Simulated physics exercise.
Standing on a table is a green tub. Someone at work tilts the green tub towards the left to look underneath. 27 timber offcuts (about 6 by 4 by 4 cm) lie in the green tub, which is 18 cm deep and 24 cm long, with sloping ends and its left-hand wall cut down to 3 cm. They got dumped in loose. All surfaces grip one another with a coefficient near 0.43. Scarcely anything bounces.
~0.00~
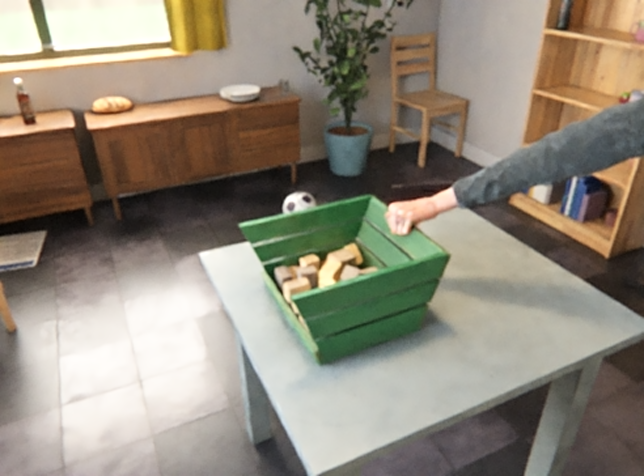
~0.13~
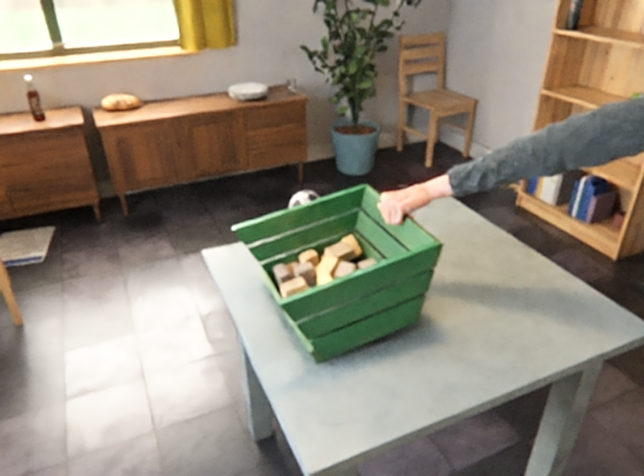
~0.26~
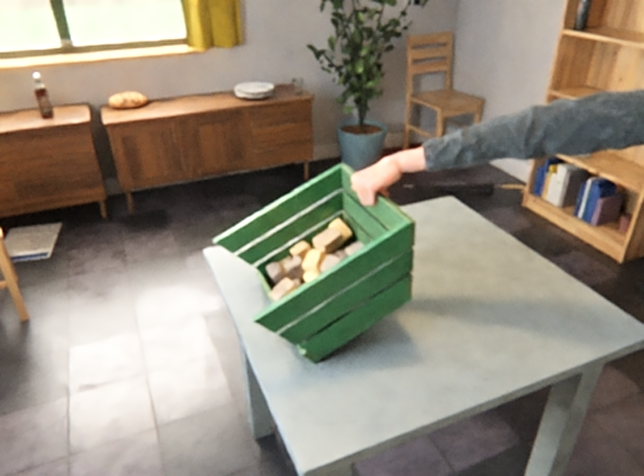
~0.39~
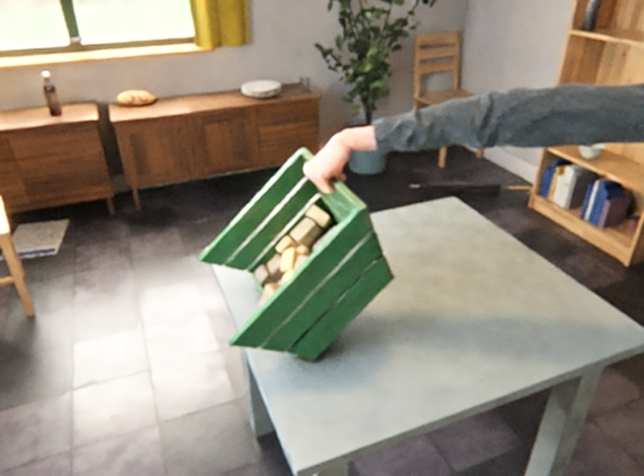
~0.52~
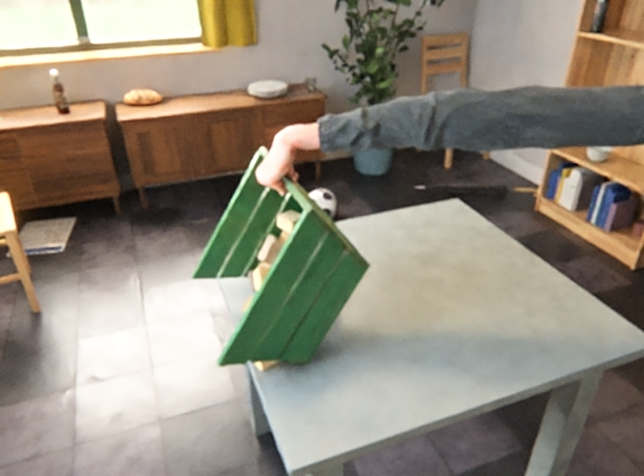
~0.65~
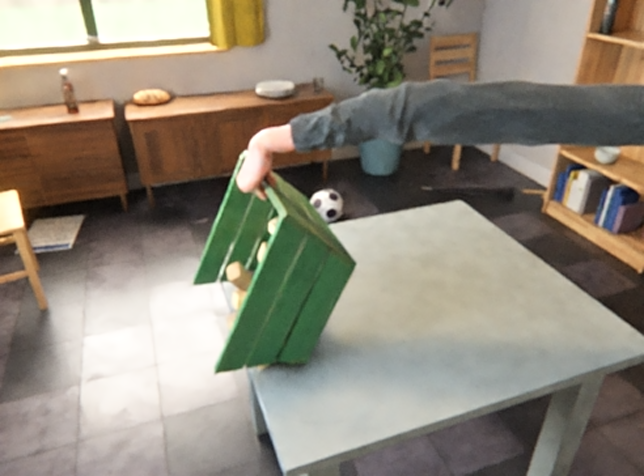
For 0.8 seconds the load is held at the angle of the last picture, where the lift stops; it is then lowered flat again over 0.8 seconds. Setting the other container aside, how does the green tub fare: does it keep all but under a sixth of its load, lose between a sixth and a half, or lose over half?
Looks like anywhere from a sixth to half of the stuff is going to get out.
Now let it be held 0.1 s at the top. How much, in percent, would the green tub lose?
In that case the green tub sheds 40 percent of its load.
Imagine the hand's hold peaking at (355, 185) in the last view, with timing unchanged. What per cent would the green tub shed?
In that case the green tub sheds 10 per cent.
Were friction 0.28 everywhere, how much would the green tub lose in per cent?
Then the green tub sheds 50 per cent of its load.
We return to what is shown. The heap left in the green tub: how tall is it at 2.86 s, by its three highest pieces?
Roughly 7 centimetres.
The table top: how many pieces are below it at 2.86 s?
Around 8, roughly.
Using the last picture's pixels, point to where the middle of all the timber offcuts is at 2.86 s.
(301, 305).
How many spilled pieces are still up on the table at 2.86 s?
Count: Around 4.
After 1.00 s, tilt 64°; 5 of 27 out of the green tub.
After 1.44 s, tilt 64°; 7 of 27 out of the green tub.
After 2.06 s, tilt 9°; 11 of 27 out of the green tub.
When it is over (at 2.86 s), 11 of 27 out of the green tub. Asked share, 11 of 27, 41 per cent.
